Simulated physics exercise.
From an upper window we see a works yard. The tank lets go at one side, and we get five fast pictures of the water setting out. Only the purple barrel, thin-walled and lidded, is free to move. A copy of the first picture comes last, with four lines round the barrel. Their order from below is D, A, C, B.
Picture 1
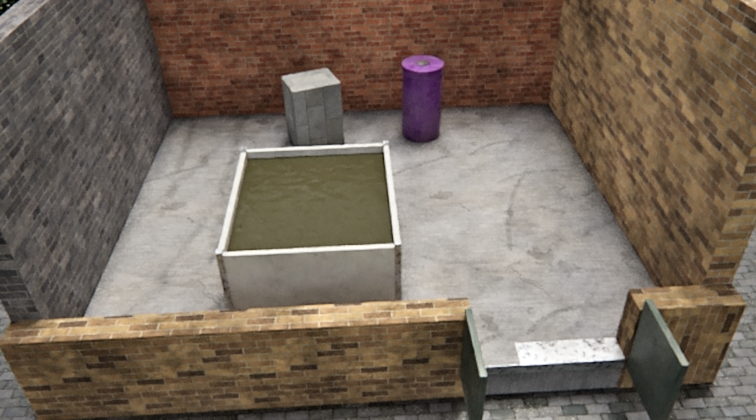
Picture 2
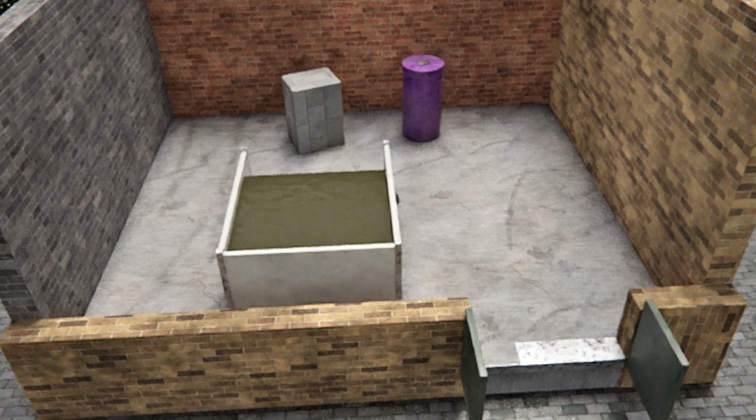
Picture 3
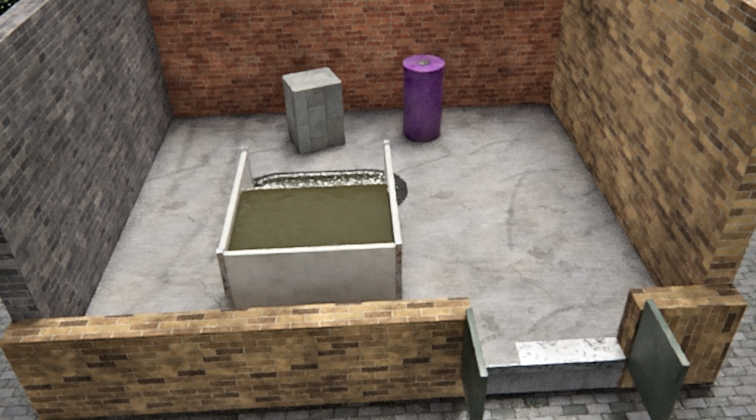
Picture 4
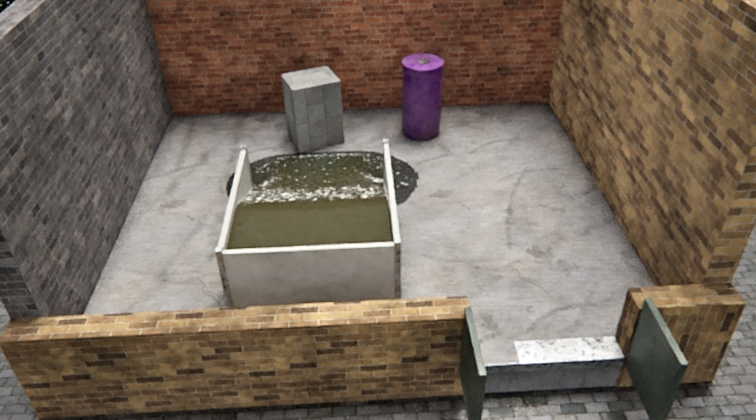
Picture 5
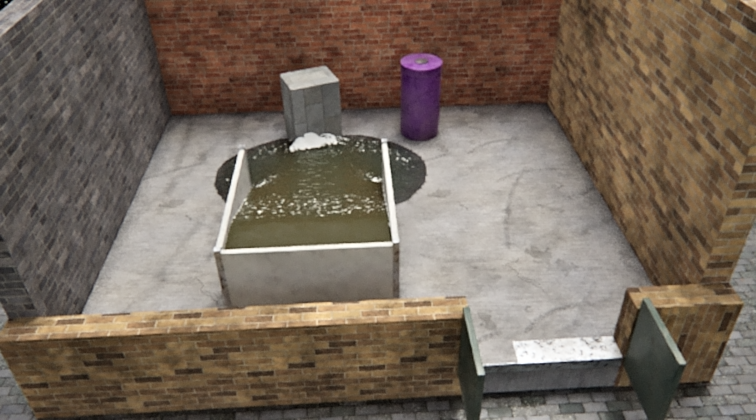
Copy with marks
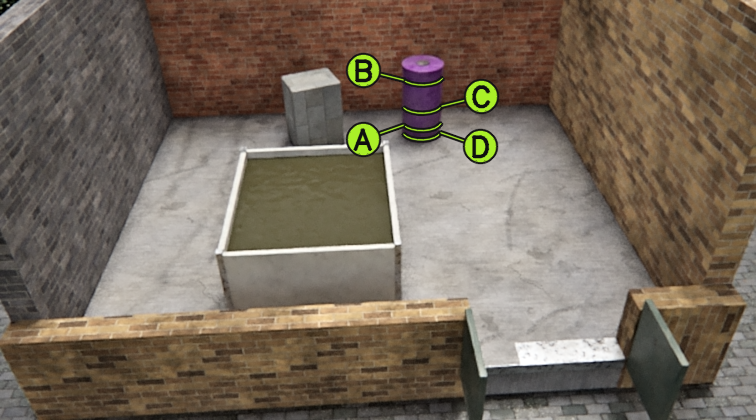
Murky water pours out the tank's open far side and spreads to the grey block.
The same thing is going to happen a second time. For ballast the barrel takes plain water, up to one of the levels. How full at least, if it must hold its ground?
That is level B.
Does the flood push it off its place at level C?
Yes, it does.
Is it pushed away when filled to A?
Yes, that goes wrong.
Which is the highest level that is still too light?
C.
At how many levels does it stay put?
One.
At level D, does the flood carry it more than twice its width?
Yes.
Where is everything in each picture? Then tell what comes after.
The first picture shows lid of the purple barrel at (422, 64); tank full, its middle at (313, 200); open gate at (548, 298).
In the second picture, water covers 3 % of the ground, mostly out of sight from here.
In the third picture, water covers 6 % of the ground, mostly out of sight from here.
In the fourth picture, 10 % of the ground wet, in view closest to the barrel at (407, 174).
The fifth picture shows lid of the purple barrel at (421, 62); 15 % of the ground wet, in view closest to the barrel at (391, 146).
On the marked copy, A at (423, 130); B at (424, 85); C at (424, 113); D at (423, 139); from the bottom up D, A, C, B.
If A is chosen, it is pushed about 5 times its own width away.
If B is chosen, it does not move.
If C is chosen, it is pushed about half its own width away.
If D is chosen, it is pushed about 4 times its own width away.
